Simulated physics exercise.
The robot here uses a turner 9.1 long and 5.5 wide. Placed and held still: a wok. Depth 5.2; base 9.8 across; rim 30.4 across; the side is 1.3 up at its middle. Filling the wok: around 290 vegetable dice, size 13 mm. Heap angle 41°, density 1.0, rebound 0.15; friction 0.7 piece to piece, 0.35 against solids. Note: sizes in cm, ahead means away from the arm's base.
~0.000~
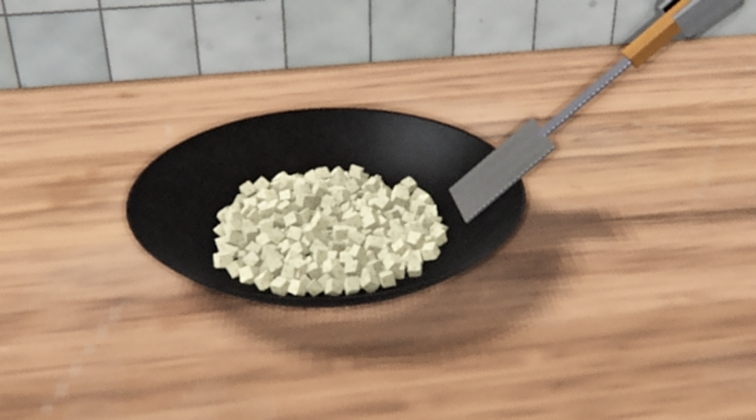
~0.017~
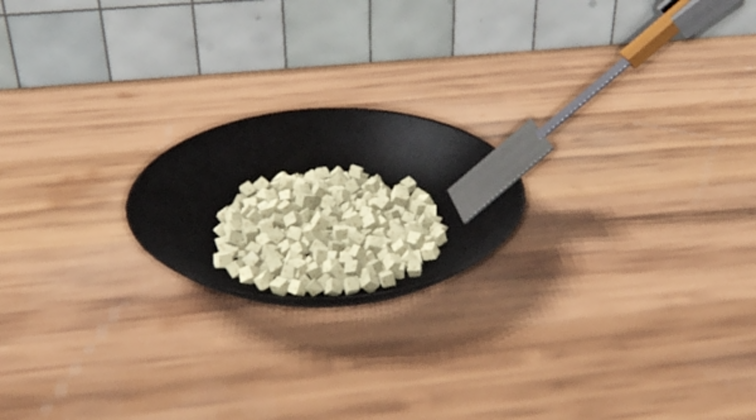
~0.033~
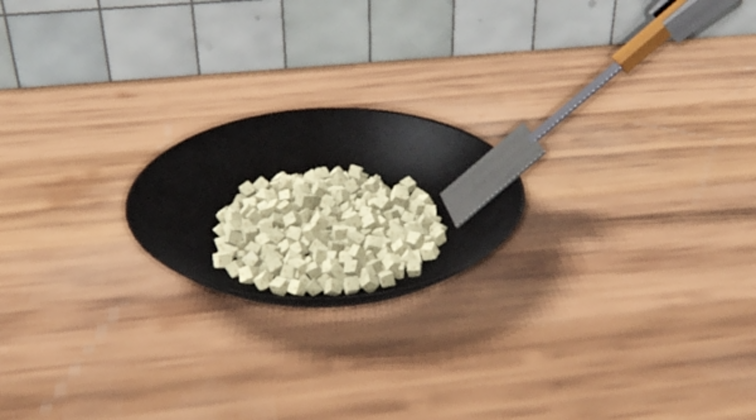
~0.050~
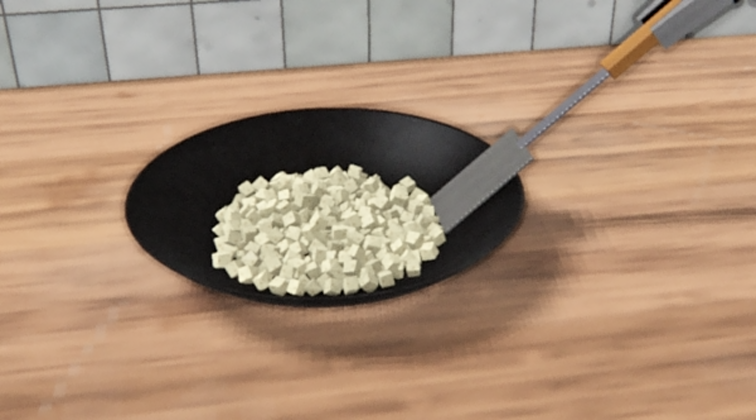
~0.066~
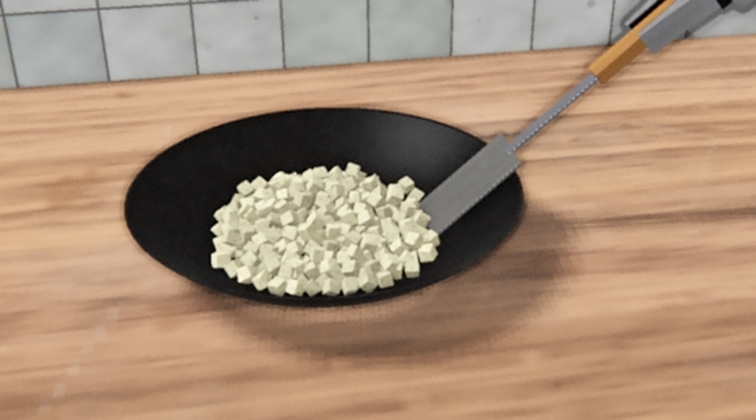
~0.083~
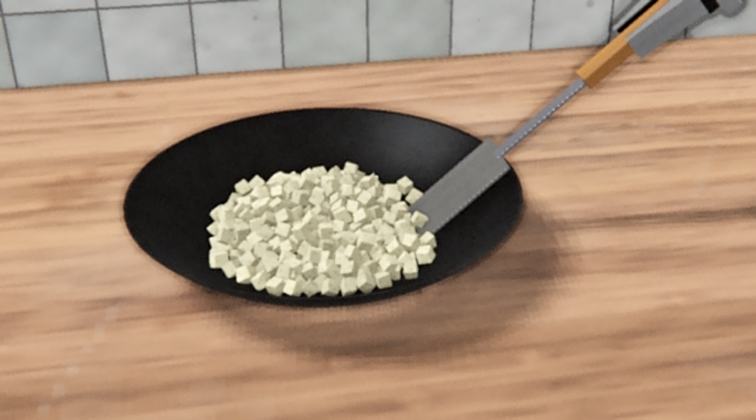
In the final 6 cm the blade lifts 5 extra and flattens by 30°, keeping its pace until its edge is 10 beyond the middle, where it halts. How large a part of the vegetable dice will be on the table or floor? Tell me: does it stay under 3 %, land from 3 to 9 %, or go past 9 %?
It lands from 3 to 9 %.
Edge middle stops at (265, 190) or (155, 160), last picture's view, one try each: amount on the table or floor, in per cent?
First try about 0 percent, second about 10 percent.
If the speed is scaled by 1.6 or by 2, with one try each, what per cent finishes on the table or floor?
I'd say near 15 and then near 25 per cent.
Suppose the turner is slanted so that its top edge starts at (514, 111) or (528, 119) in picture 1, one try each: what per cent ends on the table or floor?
Some 10 per cent, then some 10 per cent.
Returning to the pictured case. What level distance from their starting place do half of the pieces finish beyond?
Some 5 cm.
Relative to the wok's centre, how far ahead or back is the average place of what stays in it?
Forward offset: Roughly 5.0 cm.
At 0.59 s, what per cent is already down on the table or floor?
Around 4 %.
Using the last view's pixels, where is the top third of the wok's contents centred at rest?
Look near (190, 218).
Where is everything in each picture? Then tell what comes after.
The first frame shows turner top edge at (544, 132), sloping 41°; upper third of the load around (322, 221), from x 225 to 440, top at y 170; 290 in the wok.
The second frame shows turner top edge at (542, 133), sloping 41°; upper third of the load around (321, 220), from x 225 to 440, top at y 170.
The third frame shows turner top edge at (535, 137), sloping 41°; upper third of the load around (321, 220), from x 220 to 440, top at y 170.
The fourth frame shows turner top edge at (523, 143), sloping 41°; upper third of the load around (320, 220), from x 220 to 435, top at y 170.
The fifth frame shows turner top edge at (511, 148), sloping 41°; upper third of the load around (324, 218), from x 220 to 430, top at y 170.
The sixth frame shows turner top edge at (500, 152), sloping 41°; upper third of the load around (320, 217), from x 215 to 430, top at y 170; 290 in the wok.
After 0.21 s, sloping 41°, highest piece 5 above the table; 290 in the wok.
After 0.33 s, sloping 32°, highest piece 6 above the table; 290 in the wok.
After 0.59 s, sloping 11°, highest piece 7 above the table; 275 in the wok, 11 on the table or floor, 4 on the blade or in flight.
After 1.64 s, sloping 11°, highest piece 7 above the table; 275 in the wok, 15 on the table or floor.
At rest, 275 in the wok, 15 on the table or floor. That is 5 % on the table or floor.
